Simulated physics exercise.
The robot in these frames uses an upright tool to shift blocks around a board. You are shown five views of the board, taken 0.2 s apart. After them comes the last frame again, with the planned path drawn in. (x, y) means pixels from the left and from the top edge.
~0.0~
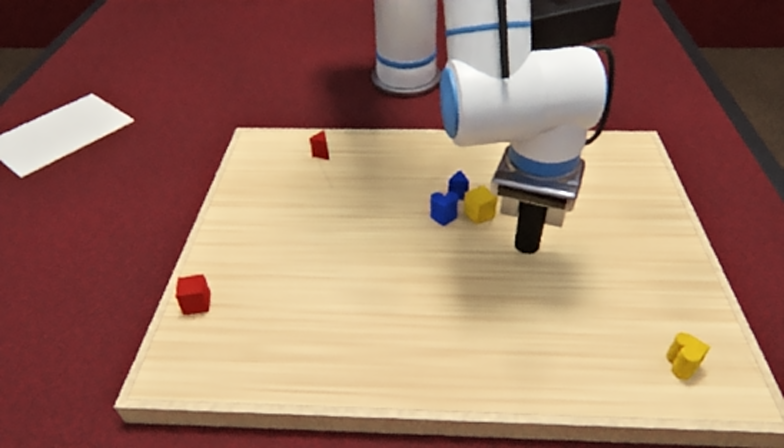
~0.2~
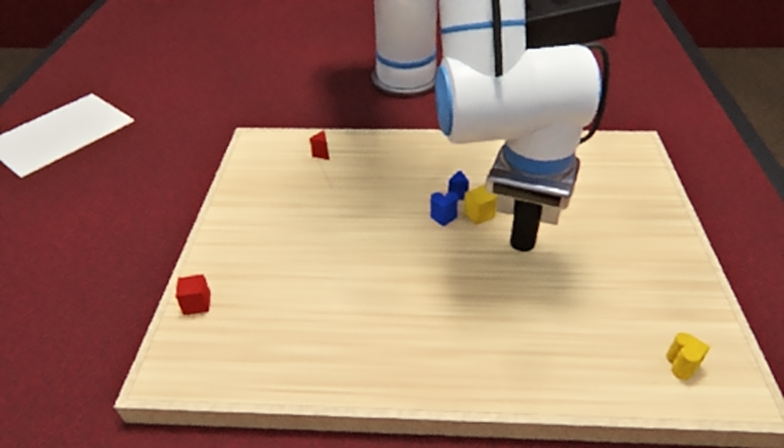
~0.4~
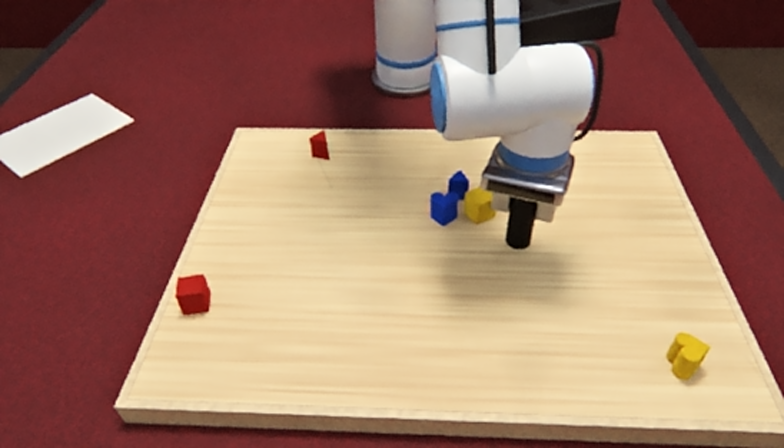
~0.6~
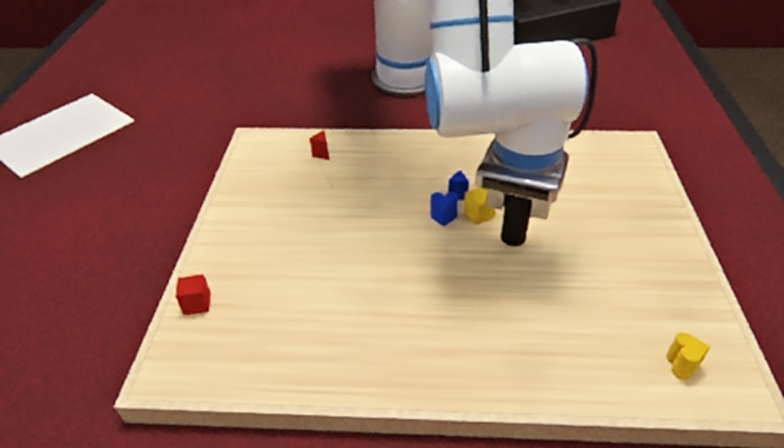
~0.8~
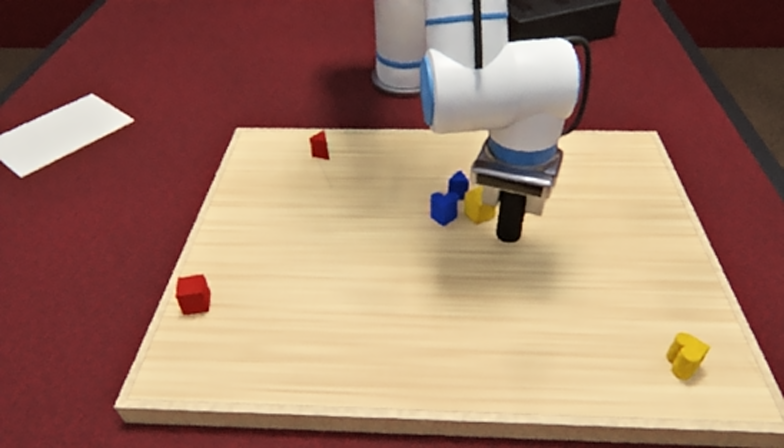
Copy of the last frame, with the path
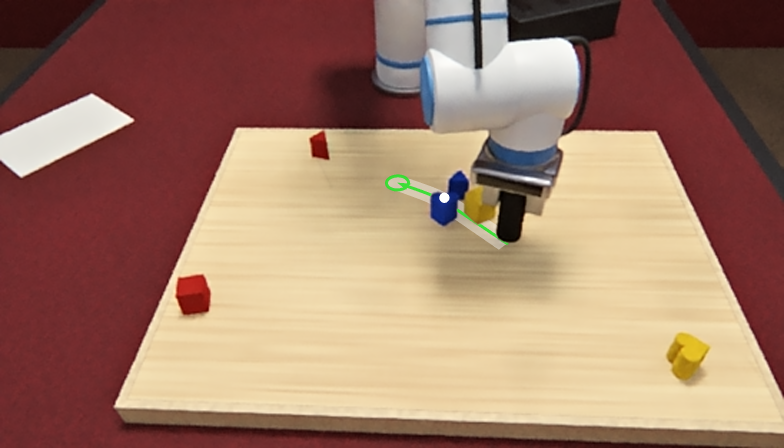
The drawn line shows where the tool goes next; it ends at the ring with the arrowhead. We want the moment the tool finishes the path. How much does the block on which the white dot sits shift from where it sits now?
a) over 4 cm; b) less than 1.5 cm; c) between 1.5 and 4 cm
(c)
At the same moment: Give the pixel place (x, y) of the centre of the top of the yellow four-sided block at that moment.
Around (472, 178).
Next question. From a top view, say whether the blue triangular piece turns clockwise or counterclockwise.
Rotates counter-clockwise.
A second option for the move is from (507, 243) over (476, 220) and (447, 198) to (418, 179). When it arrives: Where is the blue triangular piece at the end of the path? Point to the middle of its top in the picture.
Roughly at (451, 162).
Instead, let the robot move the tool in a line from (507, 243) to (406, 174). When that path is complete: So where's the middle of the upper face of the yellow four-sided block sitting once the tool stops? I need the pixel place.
At pixel (472, 177).
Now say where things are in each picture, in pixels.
Tool tip at (527, 245); block tops, blue heart block at (444, 198); blue triangular piece at (459, 176); yellow four-sided block at (481, 195), in the first picture.
Tool at (523, 243); blocks unchanged, in the second picture.
Tool at (518, 241); blocks unchanged, in the third picture.
Tool at (513, 238); blocks unchanged, in the fourth picture.
Tool at (508, 235); blue heart block at (444, 198); blue triangular piece at (459, 176); yellow four-sided block at (481, 195), in the fifth picture.
Path on the board, from (507, 243) over (453, 207) to (398, 183); the dot is on the blue heart block.
On the path given first. One third of the way, tool at (471, 210); blue triangular piece at (458, 173), turned 35° anticlockwise; yellow four-sided block at (474, 184), turned 50° clockwise.
Two thirds of the way, tool at (436, 188); blue heart block at (429, 193), turned 85° anticlockwise; blue triangular piece at (457, 170), turned 55° anticlockwise; yellow four-sided block at (472, 178), turned 75° clockwise.
At the end, tool at (397, 174); blue heart block at (430, 193), turned 85° anticlockwise; blue triangular piece at (457, 170), turned 55° anticlockwise; yellow four-sided block at (472, 178), turned 75° clockwise.
